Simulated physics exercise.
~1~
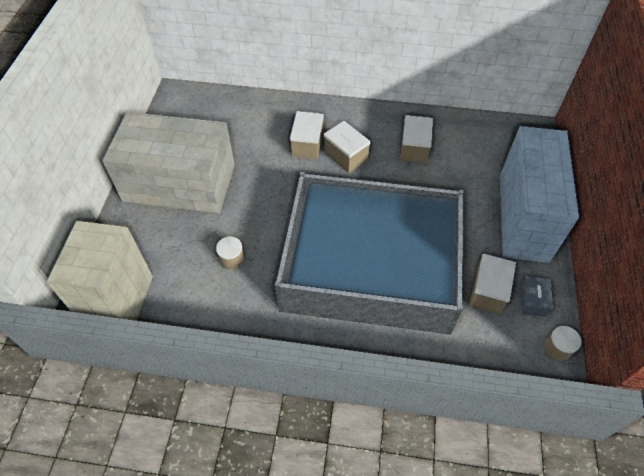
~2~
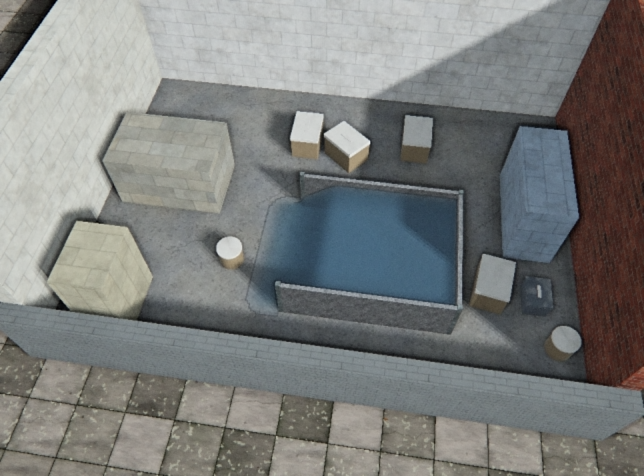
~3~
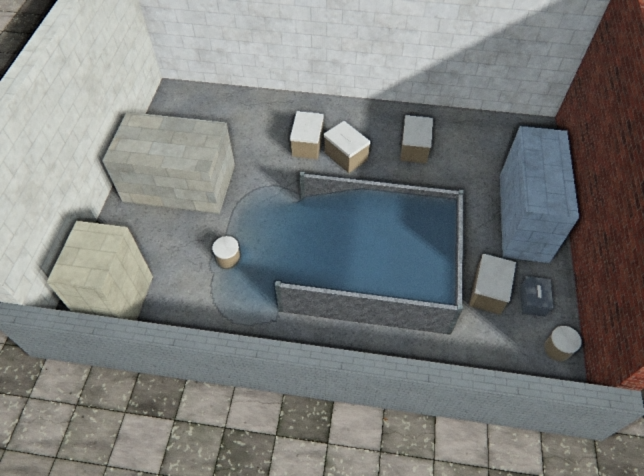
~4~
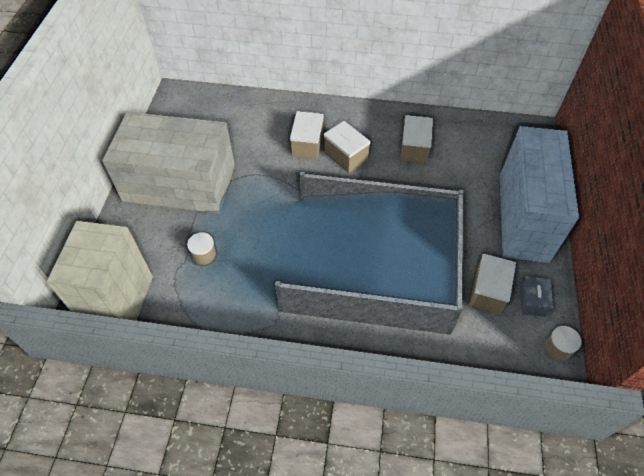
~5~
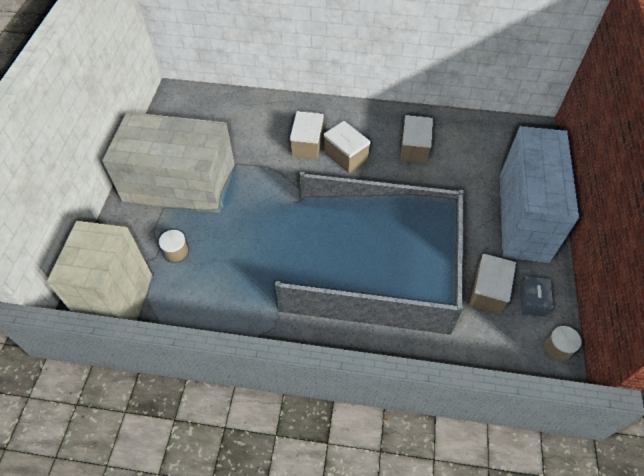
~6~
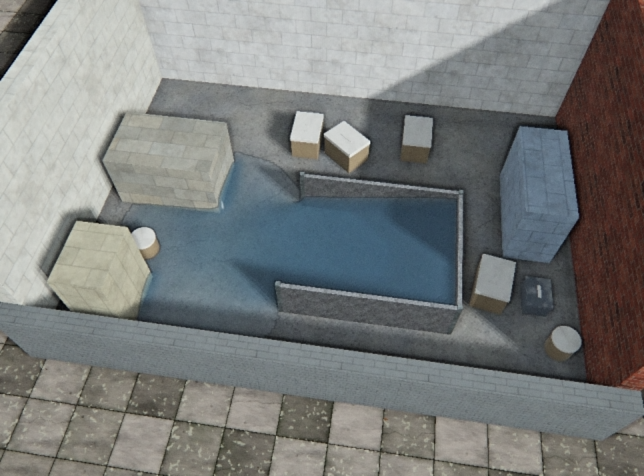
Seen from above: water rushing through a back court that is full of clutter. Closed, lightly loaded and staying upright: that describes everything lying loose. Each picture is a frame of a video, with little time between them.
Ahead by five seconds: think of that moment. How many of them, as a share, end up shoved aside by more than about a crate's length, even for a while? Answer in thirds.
Less than a third.
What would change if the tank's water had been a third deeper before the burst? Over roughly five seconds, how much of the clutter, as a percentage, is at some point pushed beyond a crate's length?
Something like 60 percent.
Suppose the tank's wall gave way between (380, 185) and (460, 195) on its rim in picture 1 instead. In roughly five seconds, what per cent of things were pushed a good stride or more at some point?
Roughly 30 percent.
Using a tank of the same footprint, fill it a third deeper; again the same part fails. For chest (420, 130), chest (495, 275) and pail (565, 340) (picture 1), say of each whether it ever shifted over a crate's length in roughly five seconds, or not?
Answers, in the order asked: Stayed within the threshold, stayed within the threshold, went past the threshold.
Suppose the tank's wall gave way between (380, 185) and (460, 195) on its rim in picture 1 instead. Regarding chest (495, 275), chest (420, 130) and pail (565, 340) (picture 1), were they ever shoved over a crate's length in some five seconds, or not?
Each in turn, never travels that far, ends up that far off, ends up that far off.
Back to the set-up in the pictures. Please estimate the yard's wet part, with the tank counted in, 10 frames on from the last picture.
My guess is around 45 per cent.
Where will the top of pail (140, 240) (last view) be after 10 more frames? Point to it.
Position: About (56, 296).
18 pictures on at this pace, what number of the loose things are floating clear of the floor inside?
The answer is 1.
A moment on, 1 of 7 are well off their spots; 1 afloat.
Next, 1 of 7 are well off their spots; 1 afloat.
Later, 1 of 7 are well off their spots; 1 afloat.
In the end, 1 of 7 are well off their spots, and 1 have been at some point; 1 afloat.
